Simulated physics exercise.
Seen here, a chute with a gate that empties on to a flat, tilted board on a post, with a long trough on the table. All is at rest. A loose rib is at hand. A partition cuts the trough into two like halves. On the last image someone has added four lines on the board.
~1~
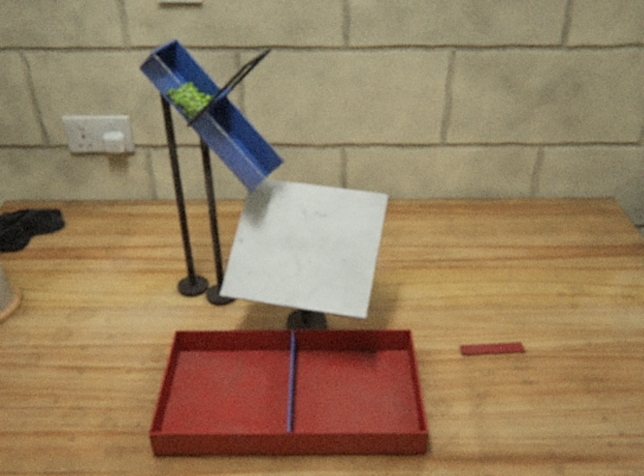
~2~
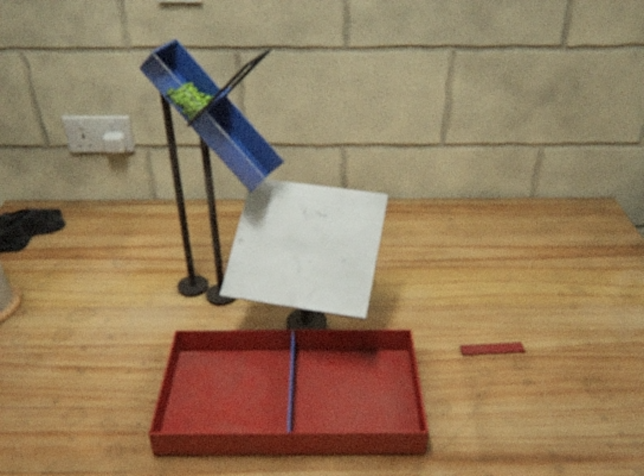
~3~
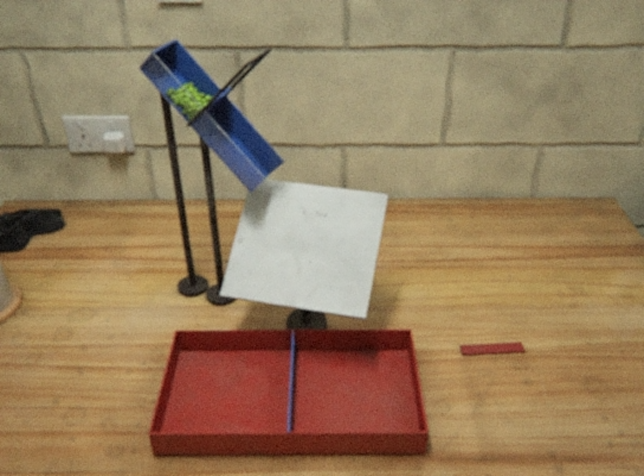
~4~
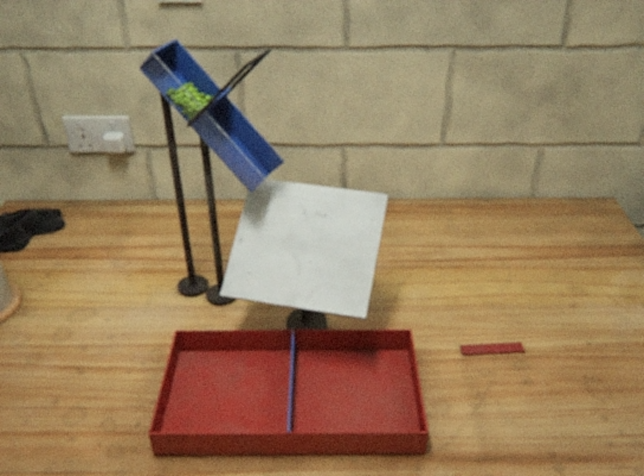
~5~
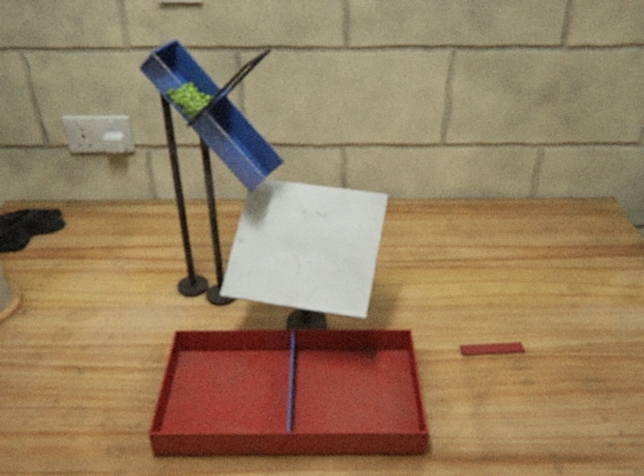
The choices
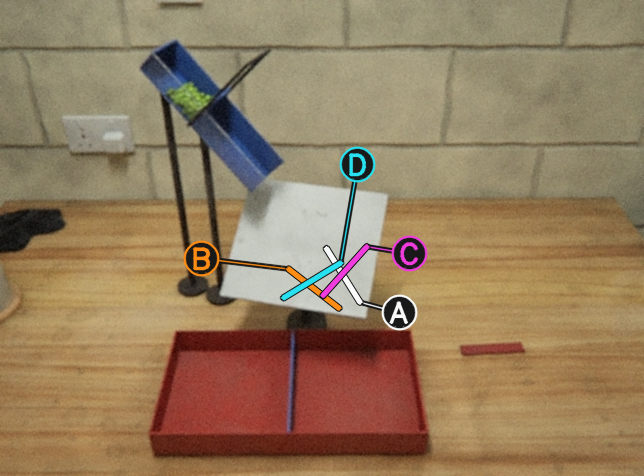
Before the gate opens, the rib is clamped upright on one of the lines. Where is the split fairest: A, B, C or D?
Use line C.
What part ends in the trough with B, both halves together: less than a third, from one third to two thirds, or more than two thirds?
More than two thirds.
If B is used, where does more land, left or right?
More lands on the right.
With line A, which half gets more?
The right half.
On the marked copy, line A from (326, 248) to (359, 302); line B from (288, 269) to (338, 308); line C from (366, 246) to (323, 295); line D from (340, 263) to (283, 297).
Choosing A, of what is caught, about a tenth in the left half, the larger part in the right.
Choosing B, of what is caught, about a tenth in the left half, almost all in the right.
Choosing C, of what is caught, roughly half in the left half, roughly half in the right.
Choosing D, of what is caught, the larger part in the left half, about a tenth in the right.
